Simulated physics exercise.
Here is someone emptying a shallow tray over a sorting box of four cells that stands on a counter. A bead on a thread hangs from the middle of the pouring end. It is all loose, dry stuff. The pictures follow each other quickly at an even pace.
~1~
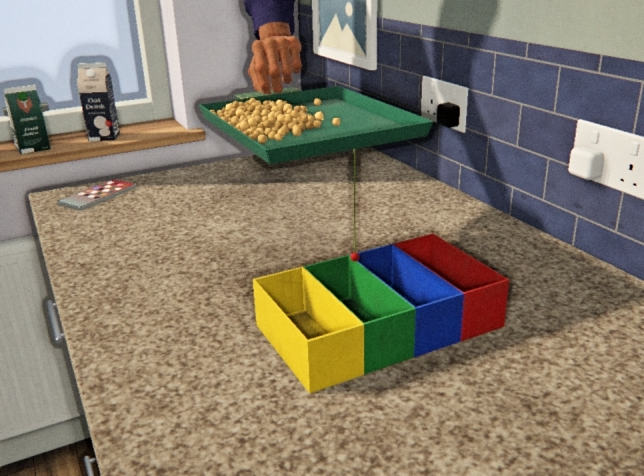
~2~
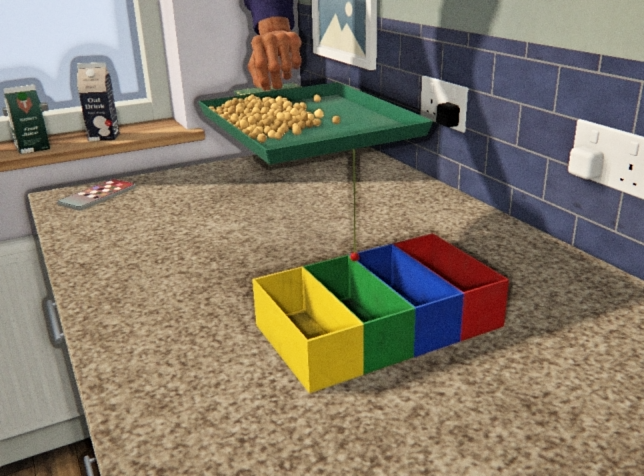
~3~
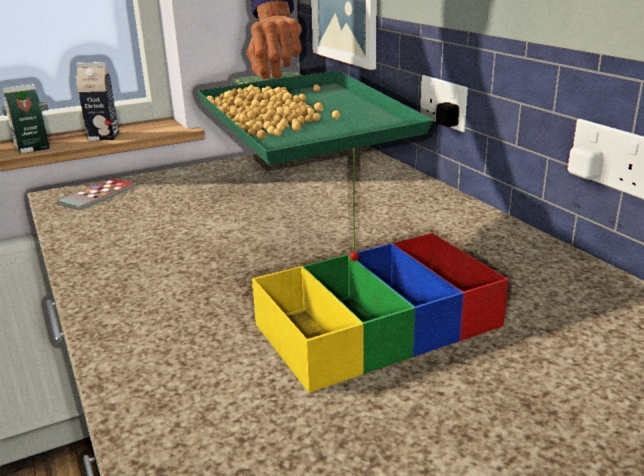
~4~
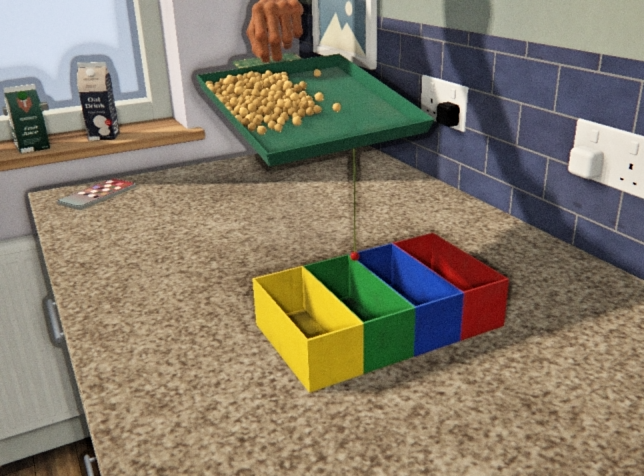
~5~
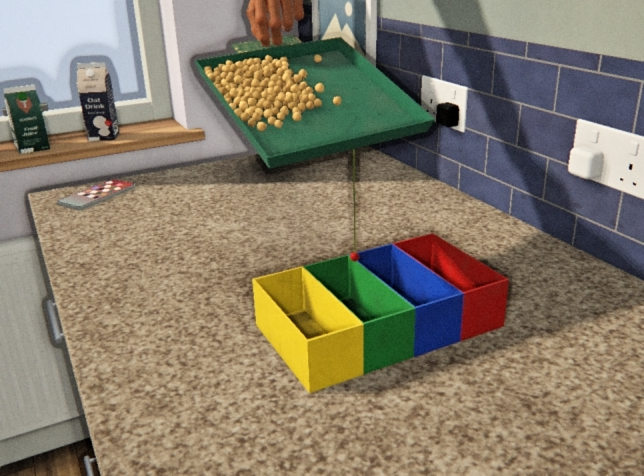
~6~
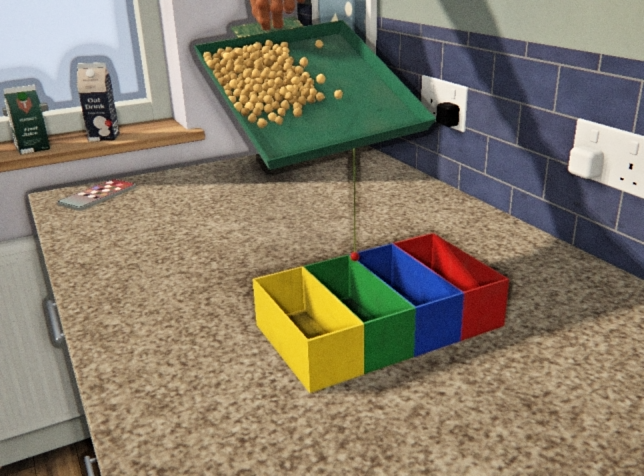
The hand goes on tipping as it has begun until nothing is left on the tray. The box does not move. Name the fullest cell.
Fullest: The yellow cell.
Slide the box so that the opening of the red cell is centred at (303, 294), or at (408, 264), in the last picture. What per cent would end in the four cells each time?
The first gives 50 %, the second 90 %.
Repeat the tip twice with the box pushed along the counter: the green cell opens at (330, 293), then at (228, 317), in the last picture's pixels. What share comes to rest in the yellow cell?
About 30 and 0 per cent.
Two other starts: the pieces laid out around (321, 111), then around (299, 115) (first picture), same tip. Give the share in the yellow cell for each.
About 40 and 40 per cent.
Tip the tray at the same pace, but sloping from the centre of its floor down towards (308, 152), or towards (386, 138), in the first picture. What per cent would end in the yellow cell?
Near 70 % and 0 %.
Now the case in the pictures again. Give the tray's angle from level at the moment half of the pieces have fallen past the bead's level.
At about 115°.
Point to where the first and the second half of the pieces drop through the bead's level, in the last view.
At about (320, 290), then at (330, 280).
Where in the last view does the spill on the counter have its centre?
Roughly at (293, 417).
Soon, tray tipped steeply; most on the tray; a stray few in the yellow cell; a stray few in the green cell; a small part falling or outside the box.
A while on, tray tipped past a quarter turn; about a quarter on the tray; a small part in the yellow cell; a small part in the green cell; a stray few in the blue cell; about half falling or outside the box.
Towards the end, tray tipped past a quarter turn; about half in the yellow cell; about a quarter in the green cell; a small part in the blue cell; a small part falling or outside the box.
Finally, tray tipped past a quarter turn; about half in the yellow cell; about a quarter in the green cell; a small part in the blue cell; none in the red cell; a small part outside the box.
